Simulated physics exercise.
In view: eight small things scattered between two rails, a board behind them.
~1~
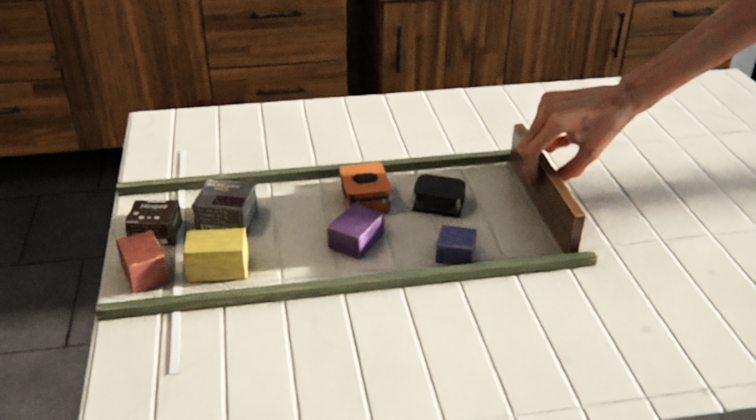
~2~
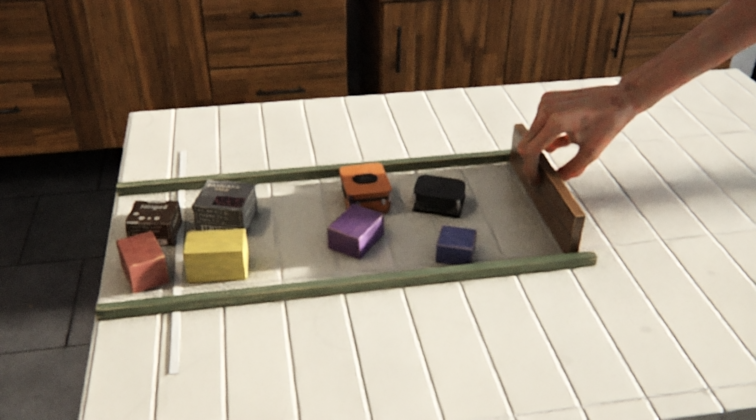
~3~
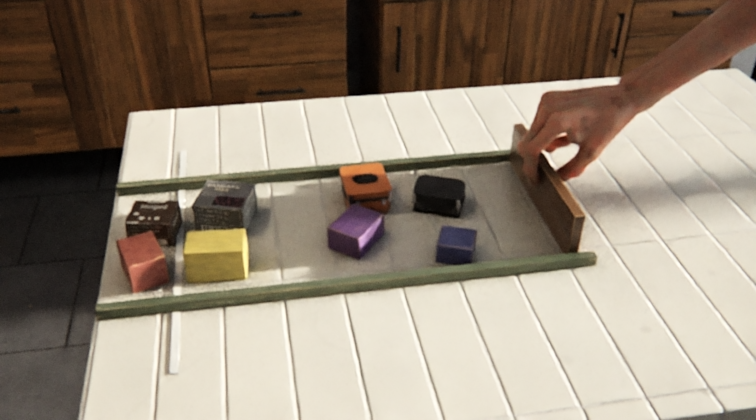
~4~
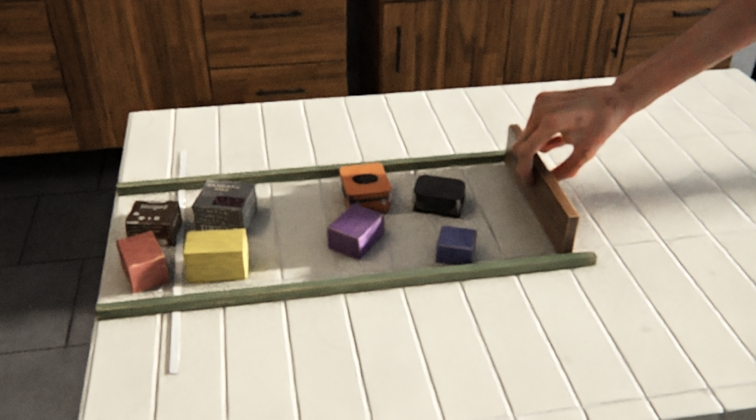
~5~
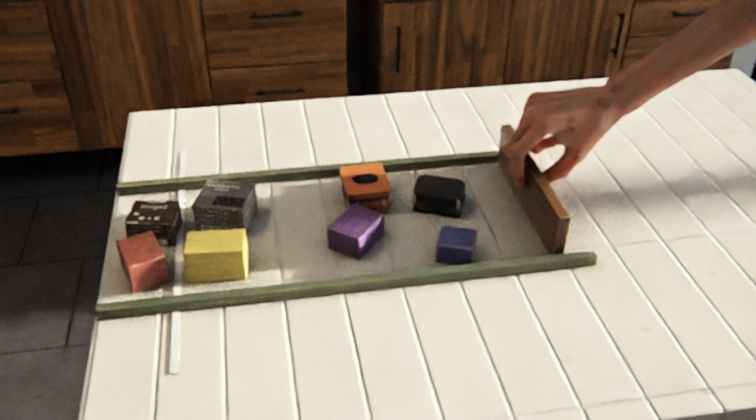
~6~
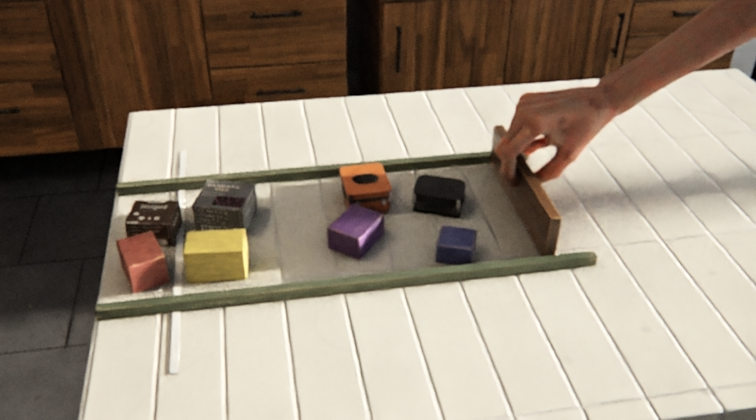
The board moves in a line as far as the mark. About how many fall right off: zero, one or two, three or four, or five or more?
Outcome: The number that fall off is three or four.
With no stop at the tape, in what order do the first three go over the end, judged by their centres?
Earliest first: The red block, the brown box, the yellow block.
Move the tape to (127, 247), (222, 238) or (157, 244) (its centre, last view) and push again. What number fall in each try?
Down on the floor: 7, 2 and 4.
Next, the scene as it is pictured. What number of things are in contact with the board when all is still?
It touches 4.
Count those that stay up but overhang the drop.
Overhanging: 0.
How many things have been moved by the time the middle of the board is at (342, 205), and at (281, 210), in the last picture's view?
4 and 8.
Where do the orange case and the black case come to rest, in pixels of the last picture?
The orange case at (154, 194), the black case at (154, 226).
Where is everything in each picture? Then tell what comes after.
In the first picture, red block (143, 261); brown box (154, 222); yellow block (217, 255); board (544, 186); tape (180, 242).
In the second picture, brown box (154, 223); blue block (456, 246).
In the third picture, yellow block (217, 255); grey box (226, 207).
In the fourth picture, red block (143, 261); purple block (356, 231).
In the fifth picture, brown box (154, 223); board (530, 187).
In the sixth picture, red block (143, 261); brown box (154, 223); yellow block (217, 255); board (522, 188); tape (180, 242).
Early on, none off yet; red block at rest near (143, 261); brown box at rest near (154, 223); yellow block at rest near (217, 255).
Finally, the number that fall off is three or four; lost, grey box, yellow block, brown box and red block.
